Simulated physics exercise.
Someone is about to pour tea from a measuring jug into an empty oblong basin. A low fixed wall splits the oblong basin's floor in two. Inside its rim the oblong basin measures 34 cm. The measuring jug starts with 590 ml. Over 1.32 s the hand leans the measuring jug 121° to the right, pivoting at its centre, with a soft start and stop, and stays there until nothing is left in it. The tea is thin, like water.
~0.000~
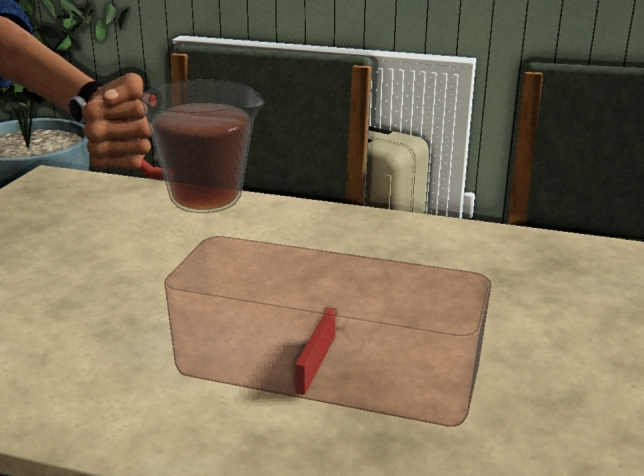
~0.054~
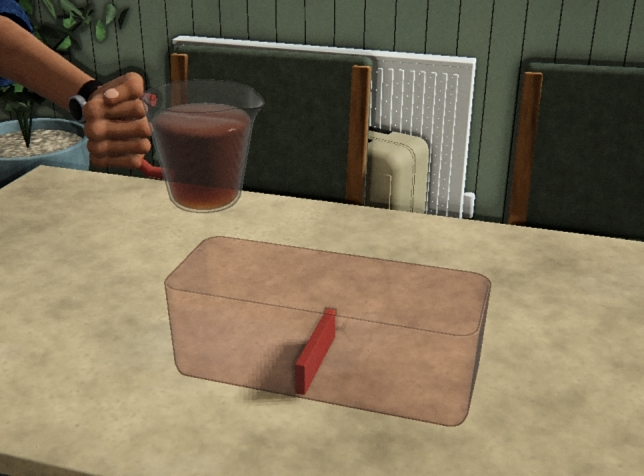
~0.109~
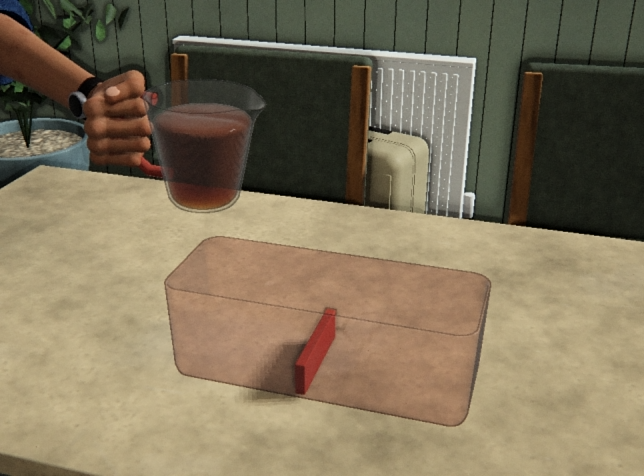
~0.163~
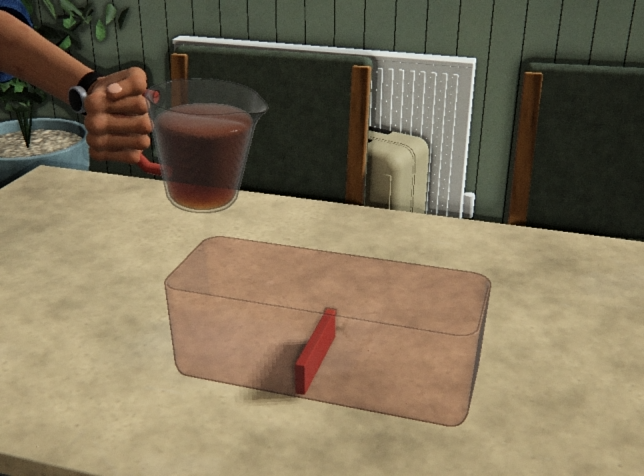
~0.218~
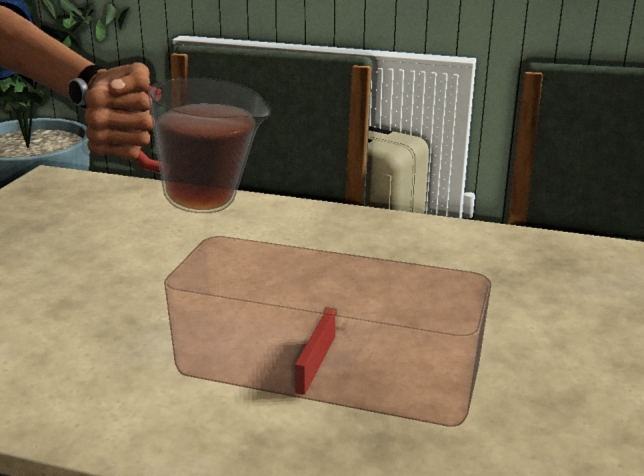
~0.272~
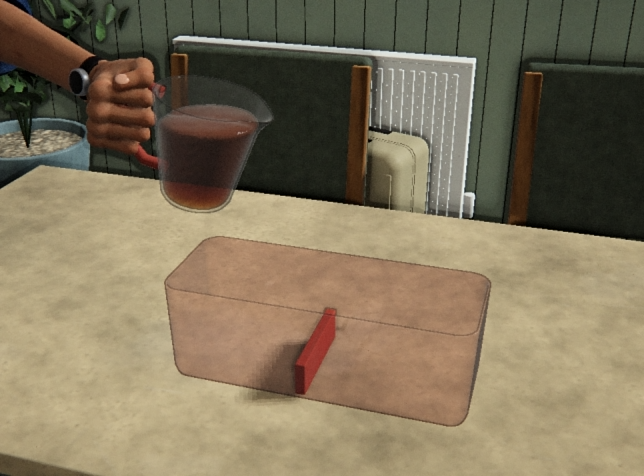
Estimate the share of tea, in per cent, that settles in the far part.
Roughly 64 per cent is past the wall.
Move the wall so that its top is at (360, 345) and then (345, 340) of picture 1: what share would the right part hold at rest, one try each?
First 5, then 15 per cent.
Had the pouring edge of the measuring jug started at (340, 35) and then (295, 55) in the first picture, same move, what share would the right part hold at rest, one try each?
First 90, then 90 per cent.
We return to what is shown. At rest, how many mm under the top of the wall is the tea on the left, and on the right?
Left about 28 mm, right about 22 mm.
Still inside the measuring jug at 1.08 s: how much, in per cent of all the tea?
Near 7 in a hundred.
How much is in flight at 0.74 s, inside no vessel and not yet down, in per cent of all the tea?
About 20 per cent.
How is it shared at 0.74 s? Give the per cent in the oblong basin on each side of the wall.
Some 1 per cent left and 8 right.
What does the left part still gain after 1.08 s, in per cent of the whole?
About 14 per cent.
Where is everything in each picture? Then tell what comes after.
Tilt 0°; pouring edge (262, 104); surface from (159, 111) to (249, 120); the oblong basin's rim runs from (186, 261) to (485, 307); the wall's top is at (316, 337), in the first picture.
Tilt 1°; pouring edge (263, 104); surface from (159, 111) to (250, 121), in the second picture.
Tilt 2°; pouring edge (264, 106); surface from (160, 111) to (250, 122), in the third picture.
Tilt 4°; pouring edge (266, 109); surface from (161, 111) to (252, 122), in the fourth picture.
Tilt 8°; pouring edge (269, 114); surface from (164, 112) to (255, 124), in the fifth picture.
Tilt 12°; pouring edge (272, 120); surface from (166, 114) to (259, 124), in the sixth picture.
By 0.74 s the tilt is 71° and 71 per cent is still to pour, 1 is left of the wall and 8 right of it.
By 1.08 s the tilt is 111° and 7 per cent is still to pour, 23 is left of the wall and 61 right of it.
By 1.43 s the tilt is 121° and 0 per cent is still to pour, 36 is left of the wall and 64 right of it.
By 1.82 s the tilt is 121° and 0 per cent is still to pour, 36 is left of the wall and 64 right of it.
At rest 36 per cent lies left of the wall, 64 right of it and 1 outside.
